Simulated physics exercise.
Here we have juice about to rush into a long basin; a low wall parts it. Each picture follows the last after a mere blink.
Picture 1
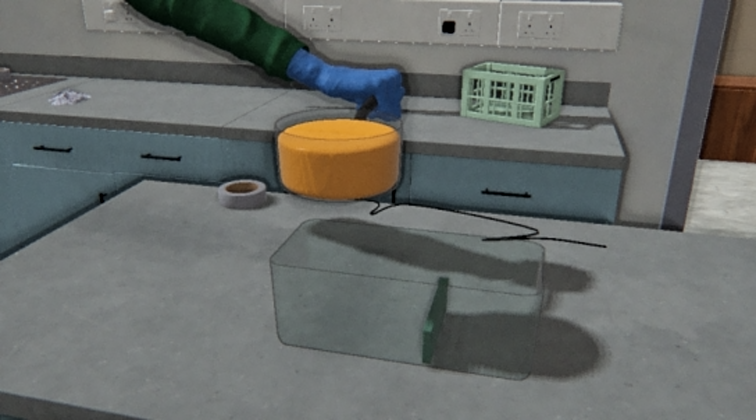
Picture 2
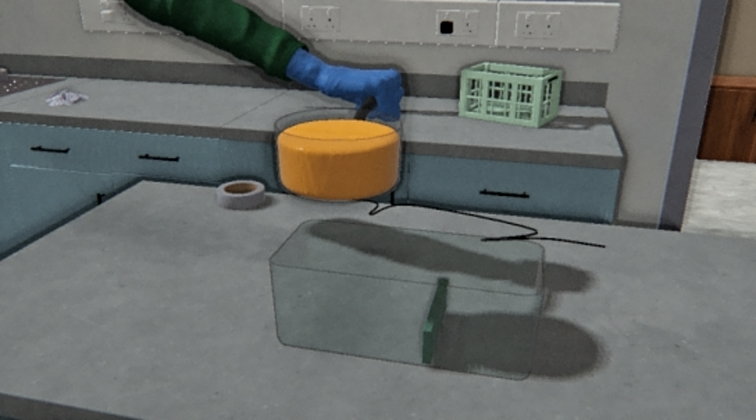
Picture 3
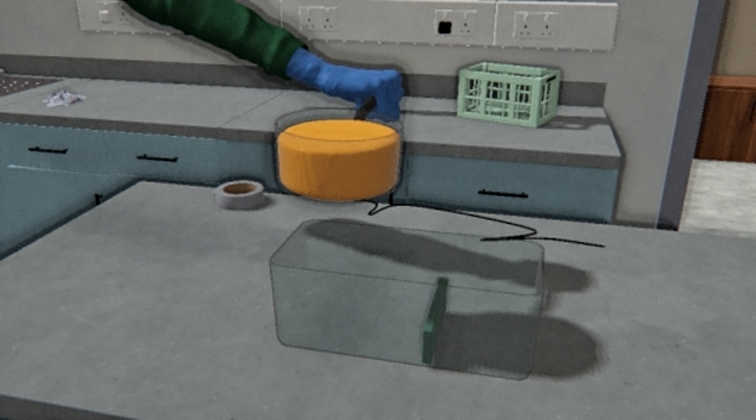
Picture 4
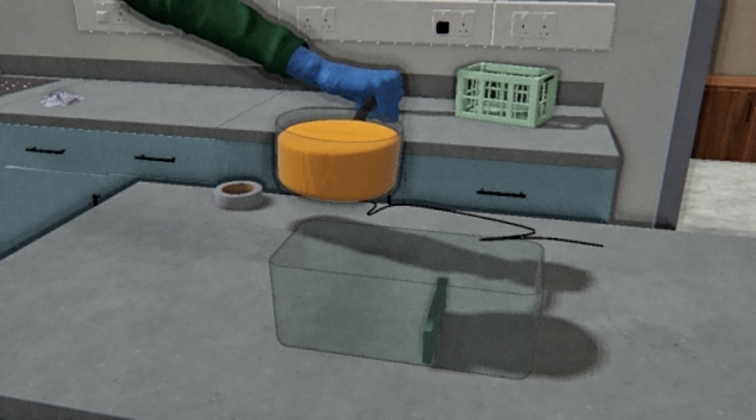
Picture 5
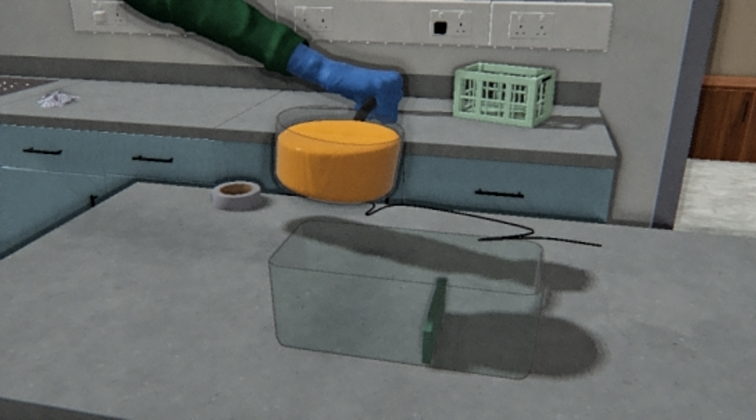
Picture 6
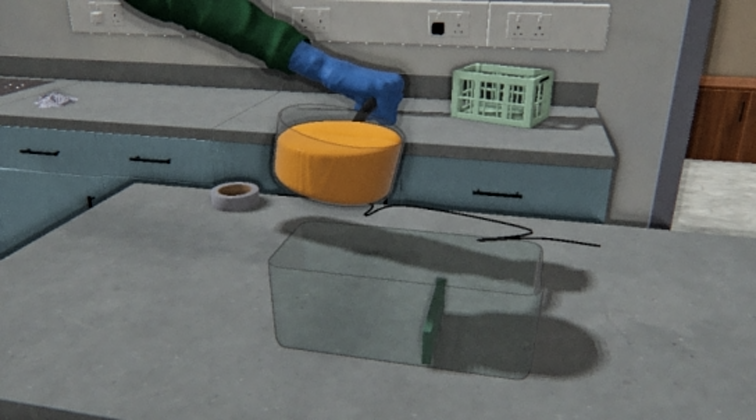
A blue-gloved hand slowly tilts a round clear container of orange juice slightly to the right.
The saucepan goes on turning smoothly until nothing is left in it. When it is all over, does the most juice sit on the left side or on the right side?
It's the righthand side that gets the most, no doubt.
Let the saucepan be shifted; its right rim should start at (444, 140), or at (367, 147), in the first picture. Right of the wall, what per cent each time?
One after the other: 80 %, 10 %.
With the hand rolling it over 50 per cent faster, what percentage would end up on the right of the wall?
Roughly 50 percent.
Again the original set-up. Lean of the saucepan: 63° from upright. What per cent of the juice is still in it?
I'd reckon near 60 percent is still held at that tilt.
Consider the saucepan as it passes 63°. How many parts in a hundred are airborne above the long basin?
About 30 per cent.
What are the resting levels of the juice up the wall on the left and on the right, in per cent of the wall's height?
Levels: Left around 30 per cent, right around 80 per cent.
A moment on, the tilt is 63° and 58 per cent is still to pour, 2 is left of the wall and 11 right of it.
Next, the tilt is 96° and 12 per cent is still to pour, 18 is left of the wall and 62 right of it.
Then the tilt is 102° and 1 per cent is still to pour, 35 is left of the wall and 63 right of it.
Later the tilt is 102° and 0 per cent is still to pour, 37 is left of the wall and 62 right of it.
Finally, 37 per cent lies left of the wall, 62 right of it and 1 outside.
